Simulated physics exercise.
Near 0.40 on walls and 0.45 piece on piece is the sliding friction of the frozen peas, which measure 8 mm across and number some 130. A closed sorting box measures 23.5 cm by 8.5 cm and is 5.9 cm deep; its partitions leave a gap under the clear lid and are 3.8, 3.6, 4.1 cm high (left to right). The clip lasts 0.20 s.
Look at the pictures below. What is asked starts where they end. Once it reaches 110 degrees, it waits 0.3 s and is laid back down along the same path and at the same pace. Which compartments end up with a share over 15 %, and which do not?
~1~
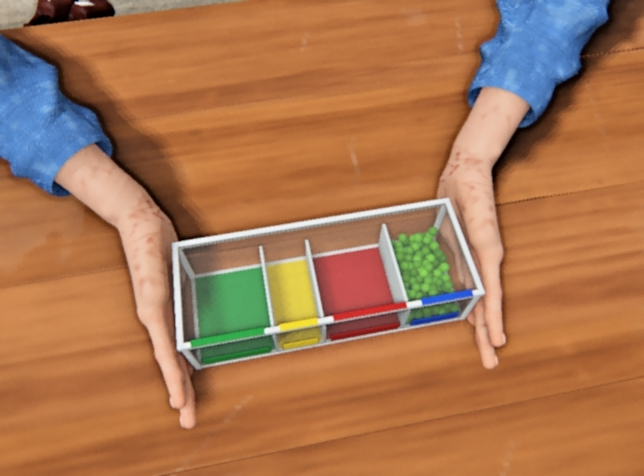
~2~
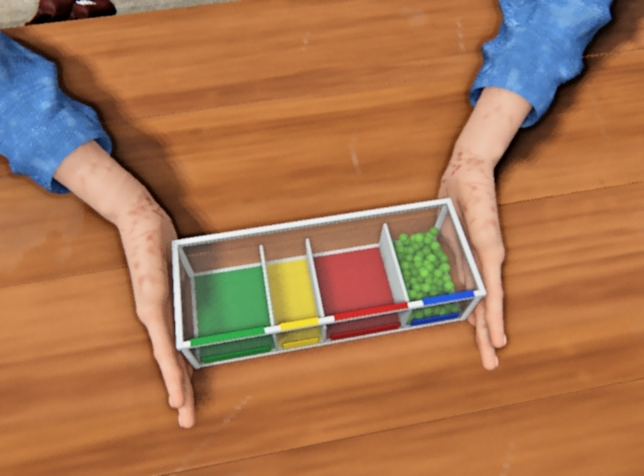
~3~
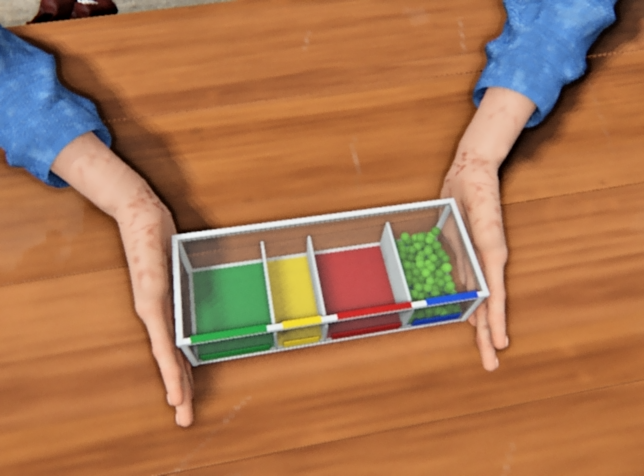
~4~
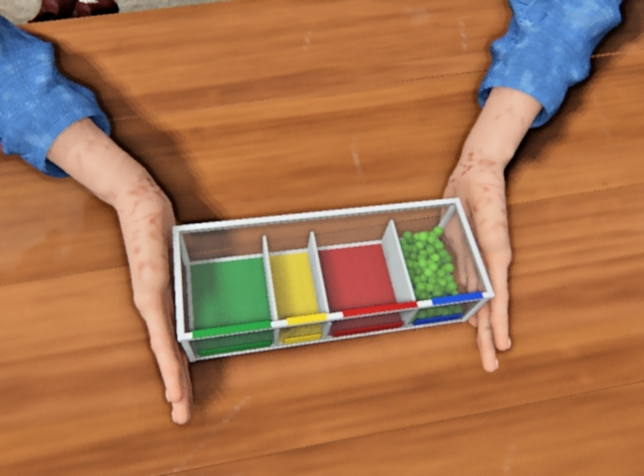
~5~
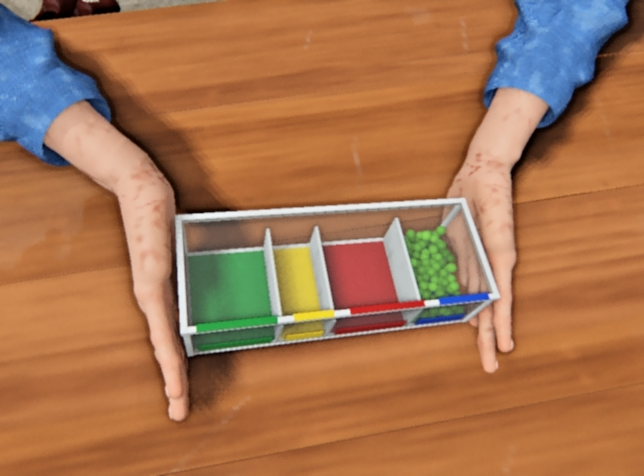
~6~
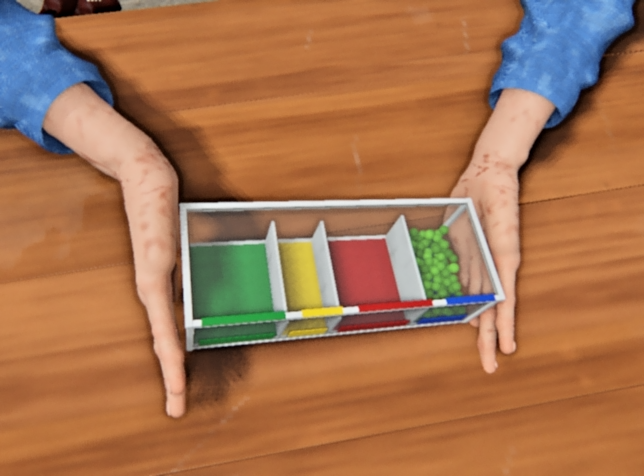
One by one: Red: Holds a share within the limit; blue: Holds a share past the limit; green: Holds a share within the limit; yellow: Holds a share within the limit.
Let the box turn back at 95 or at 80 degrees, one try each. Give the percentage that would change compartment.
First try: Around 0 %; second try: Around 0 %.
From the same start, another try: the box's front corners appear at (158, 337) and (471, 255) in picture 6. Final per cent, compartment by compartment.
Per cent at the end: Red 10; blue 55; green 35; yellow 0.
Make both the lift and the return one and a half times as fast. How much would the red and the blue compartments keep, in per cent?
Expect red at 0 percent and blue at 100 percent.
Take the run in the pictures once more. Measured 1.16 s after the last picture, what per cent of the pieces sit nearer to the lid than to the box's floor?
I'd say around 50 percent of the pieces.
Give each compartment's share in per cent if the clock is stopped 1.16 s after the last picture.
Shares - red: 0; blue: 100; green: 0; yellow: 0.
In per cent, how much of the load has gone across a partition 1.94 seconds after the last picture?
I'd say around 0 per cent.
Then, 1.16 s after the last picture, tilt 110 degrees; blue 100 %.
Then, 1.94 s after the last picture, tilt 58 degrees; blue 100 %.
Then, 2.74 s after the last picture, tilt 0 degrees; blue 100 %.
In the end, red 0 %, blue 100 %, green 0 %, yellow 0 %.
